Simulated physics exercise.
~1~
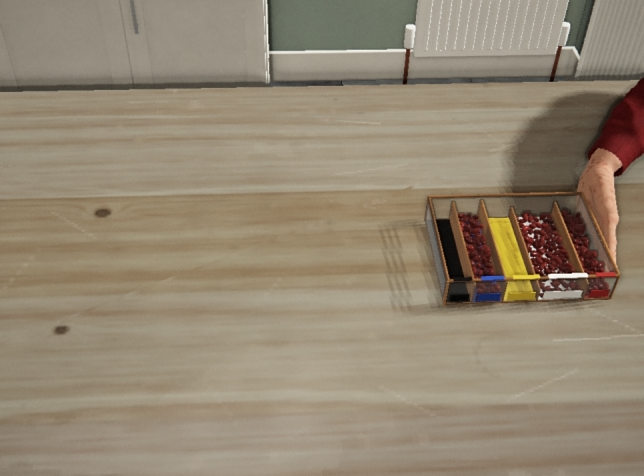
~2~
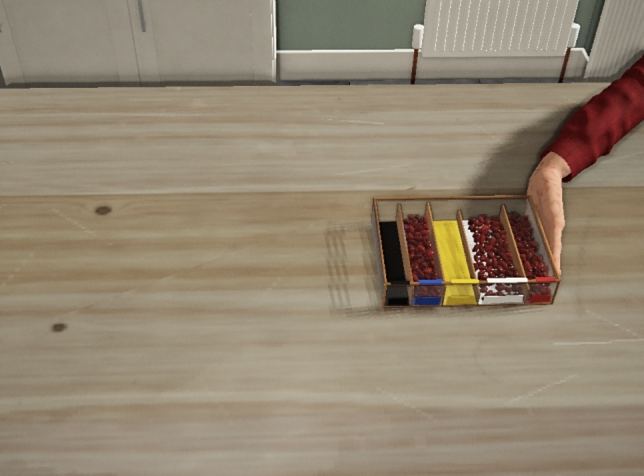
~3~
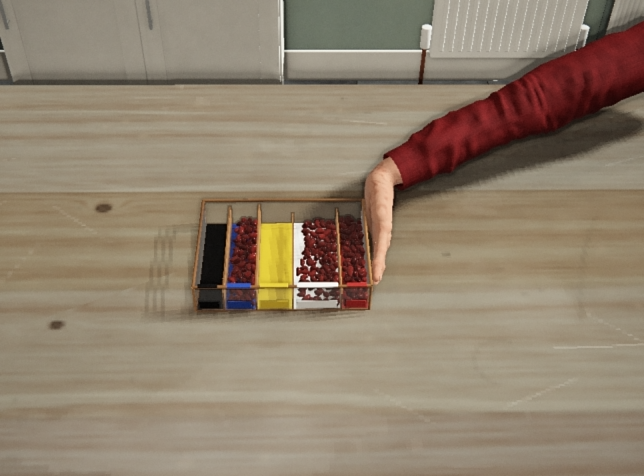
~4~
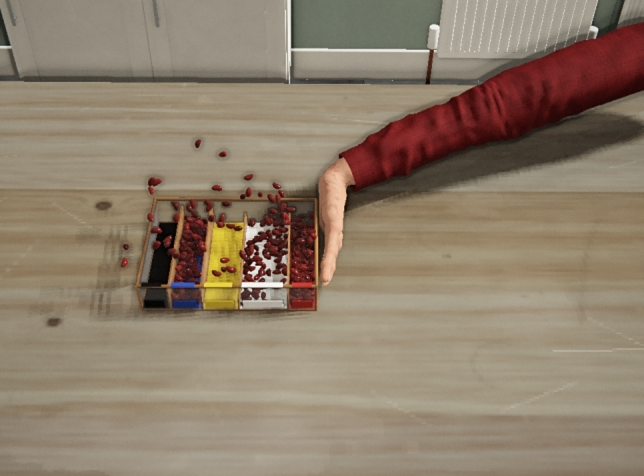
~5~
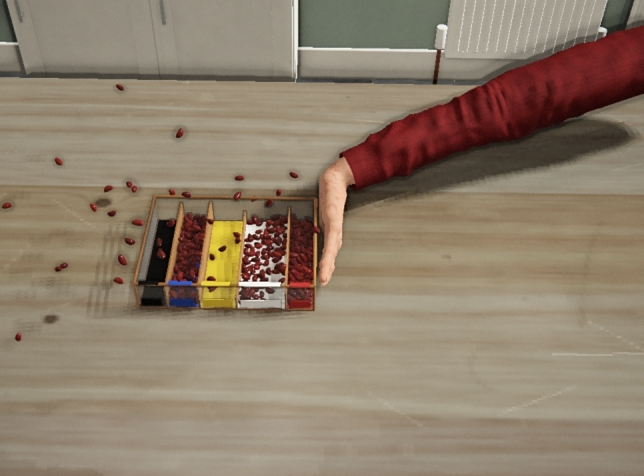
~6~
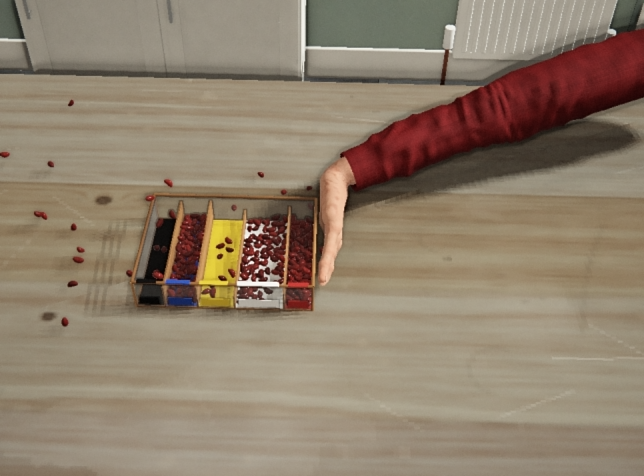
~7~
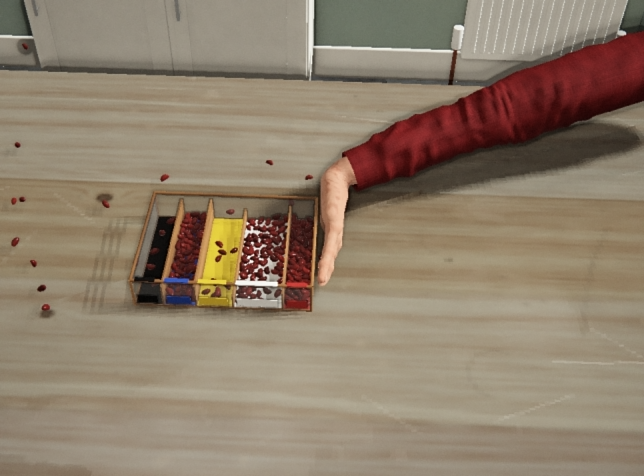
On a wooden tabletop, a hand in a red sleeve slid a divided tray of kidney beans to the left and stopped sharply, sending some beans flying into the yellow section and over the edge, where several lay scattered on the table.
